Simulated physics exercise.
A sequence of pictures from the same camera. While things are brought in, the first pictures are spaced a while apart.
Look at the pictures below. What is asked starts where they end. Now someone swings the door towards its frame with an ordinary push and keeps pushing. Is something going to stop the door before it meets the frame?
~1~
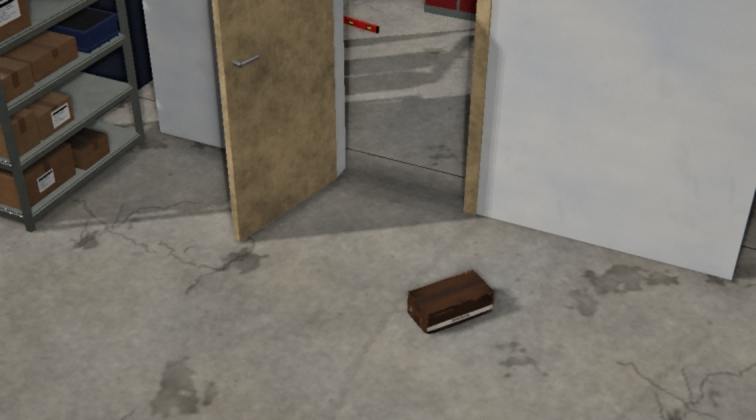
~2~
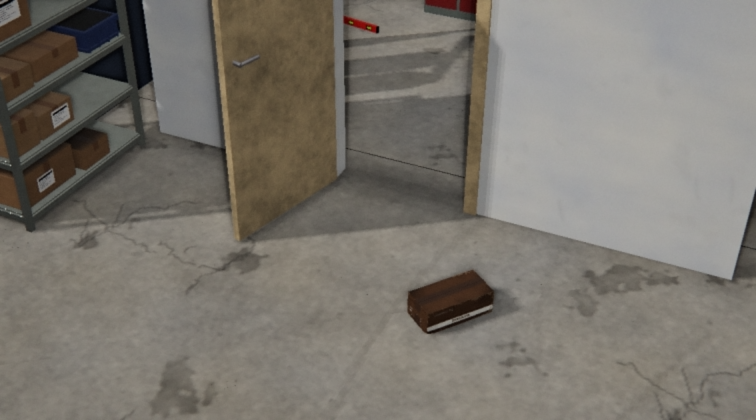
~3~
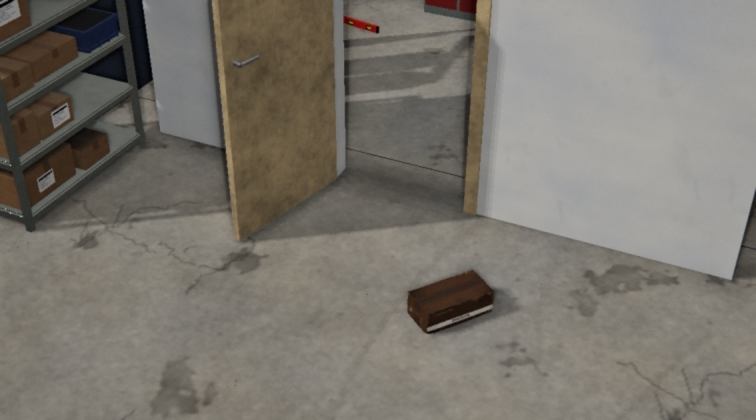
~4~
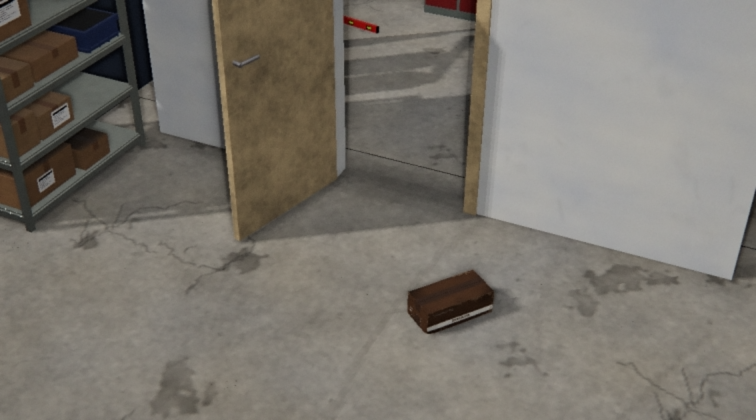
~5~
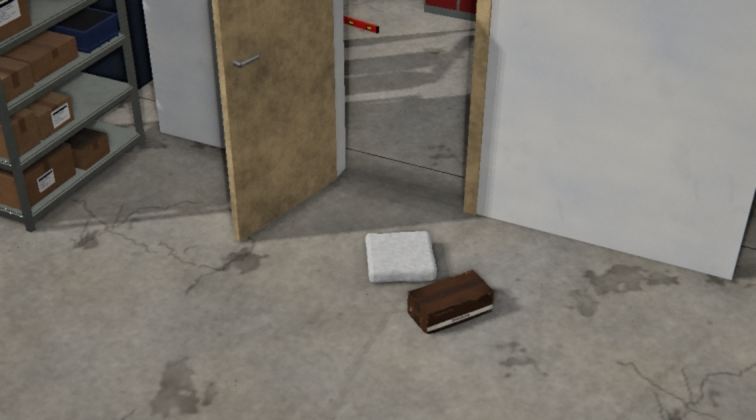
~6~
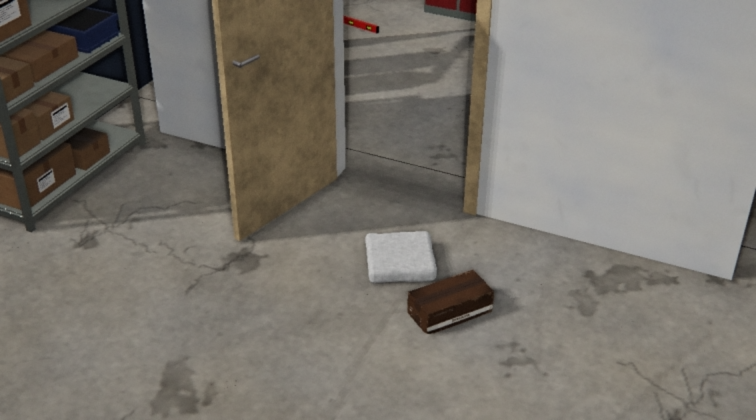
No, it swings fully closed.
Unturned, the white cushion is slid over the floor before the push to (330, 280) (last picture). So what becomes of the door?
The door goes all the way after that.
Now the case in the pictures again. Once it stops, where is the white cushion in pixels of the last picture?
It ends up near (454, 255).
Then, 0.70 s on from there, door at 76°.
Then, 1.10 s on from there, door at 48°; white cushion shifted a little near (413, 257).
Then, 1.30 s on from there, door at 35°; white cushion shifted a little near (438, 257).
Then, 1.60 s on from there, door at 16°; white cushion shifted about its own width near (454, 255).
In the end, door at 0°; moved from the start, white cushion; brown parcel unmoved. At the end, from the last picture's camera, white cushion near (454, 255).
